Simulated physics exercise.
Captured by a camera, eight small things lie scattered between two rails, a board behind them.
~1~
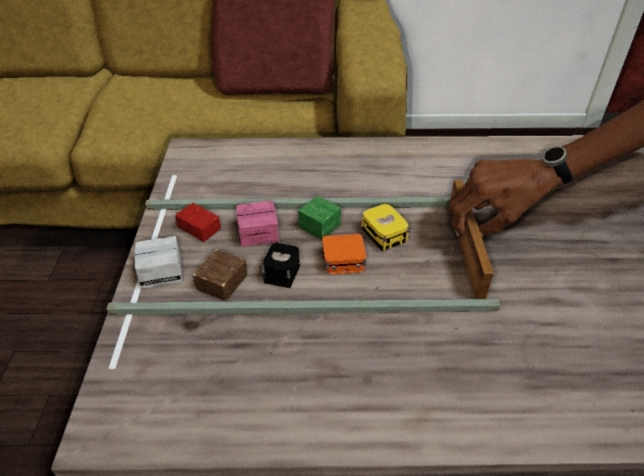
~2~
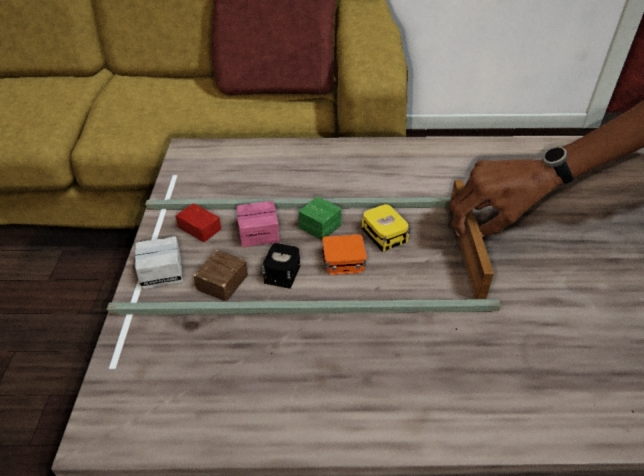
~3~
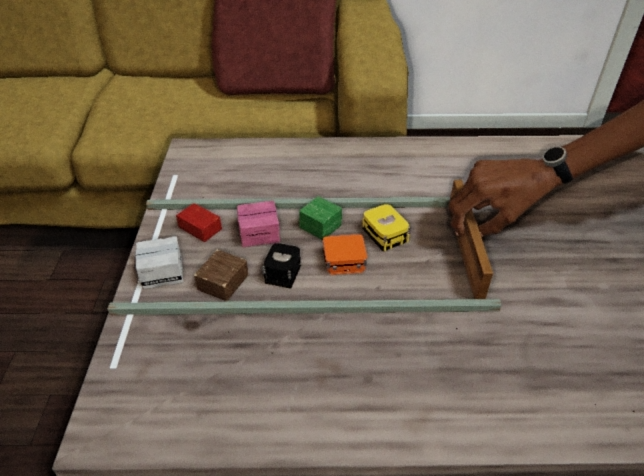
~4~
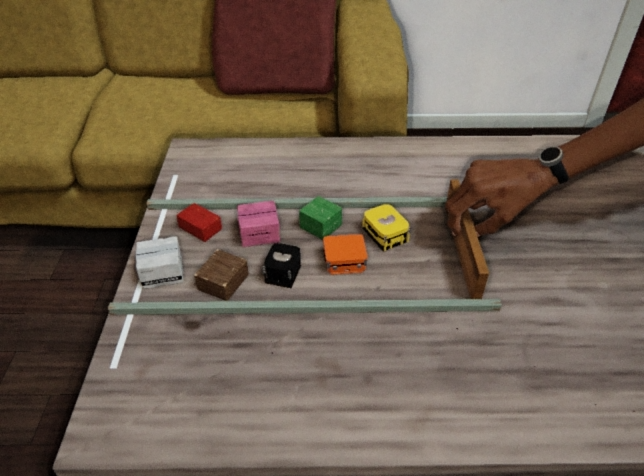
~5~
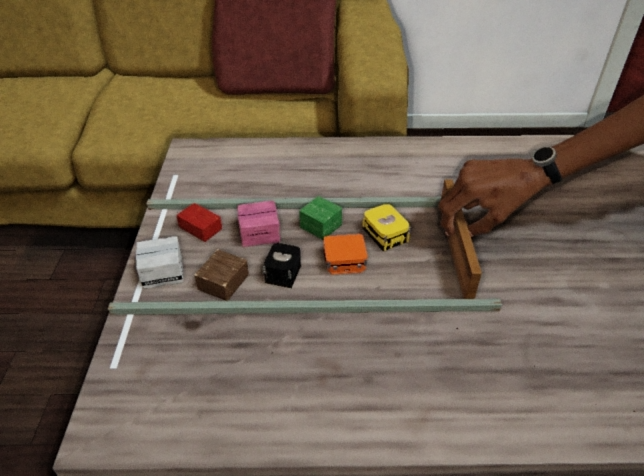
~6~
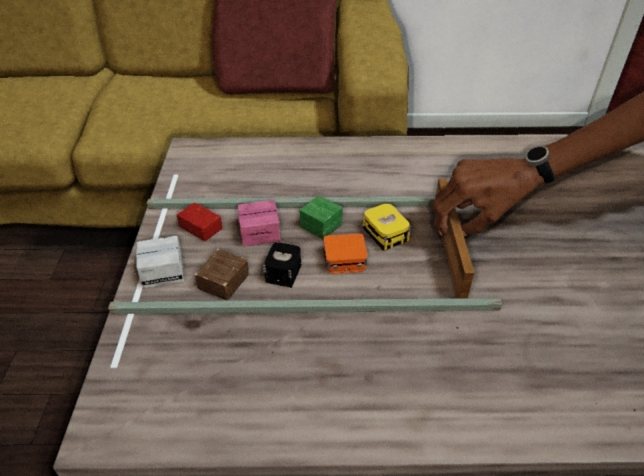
On a wooden table near a yellow sofa, eight small colourful boxes and blocks sat still between two rails while a hand held a wooden board upright, then slid it slightly to the left.
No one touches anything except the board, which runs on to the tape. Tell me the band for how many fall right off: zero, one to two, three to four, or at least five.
Overboard: Over four.
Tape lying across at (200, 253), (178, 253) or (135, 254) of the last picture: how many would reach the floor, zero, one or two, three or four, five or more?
3 or 4; either three or four; five or more.
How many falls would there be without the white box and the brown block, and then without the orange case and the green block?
In order, the numbers are 3 and 4.
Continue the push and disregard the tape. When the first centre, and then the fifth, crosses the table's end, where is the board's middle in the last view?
At (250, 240) for the first, at (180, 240) for the fifth.
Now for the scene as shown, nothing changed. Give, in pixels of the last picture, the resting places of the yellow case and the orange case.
First (141, 226), then (127, 255).
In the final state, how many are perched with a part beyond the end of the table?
That would be 2.
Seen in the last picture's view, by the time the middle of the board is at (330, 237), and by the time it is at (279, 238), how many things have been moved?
First 5, then 8.
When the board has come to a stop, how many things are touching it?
2 in contact.
Soon after, none off yet; white box at rest near (160, 262); red block at rest near (200, 221); brown block at rest near (222, 274).
After that, none off yet; white box displaced a little near (146, 263); red block displaced about its own width near (157, 220); brown block displaced about its own width near (184, 280).
And then, two off so far; white box off the edge; red block off the edge near (185, 413); brown block tilting a little near (102, 289).
In the end, the number that fall off is five or more; gone, green block, black case, pink box, brown block, red block and white box.
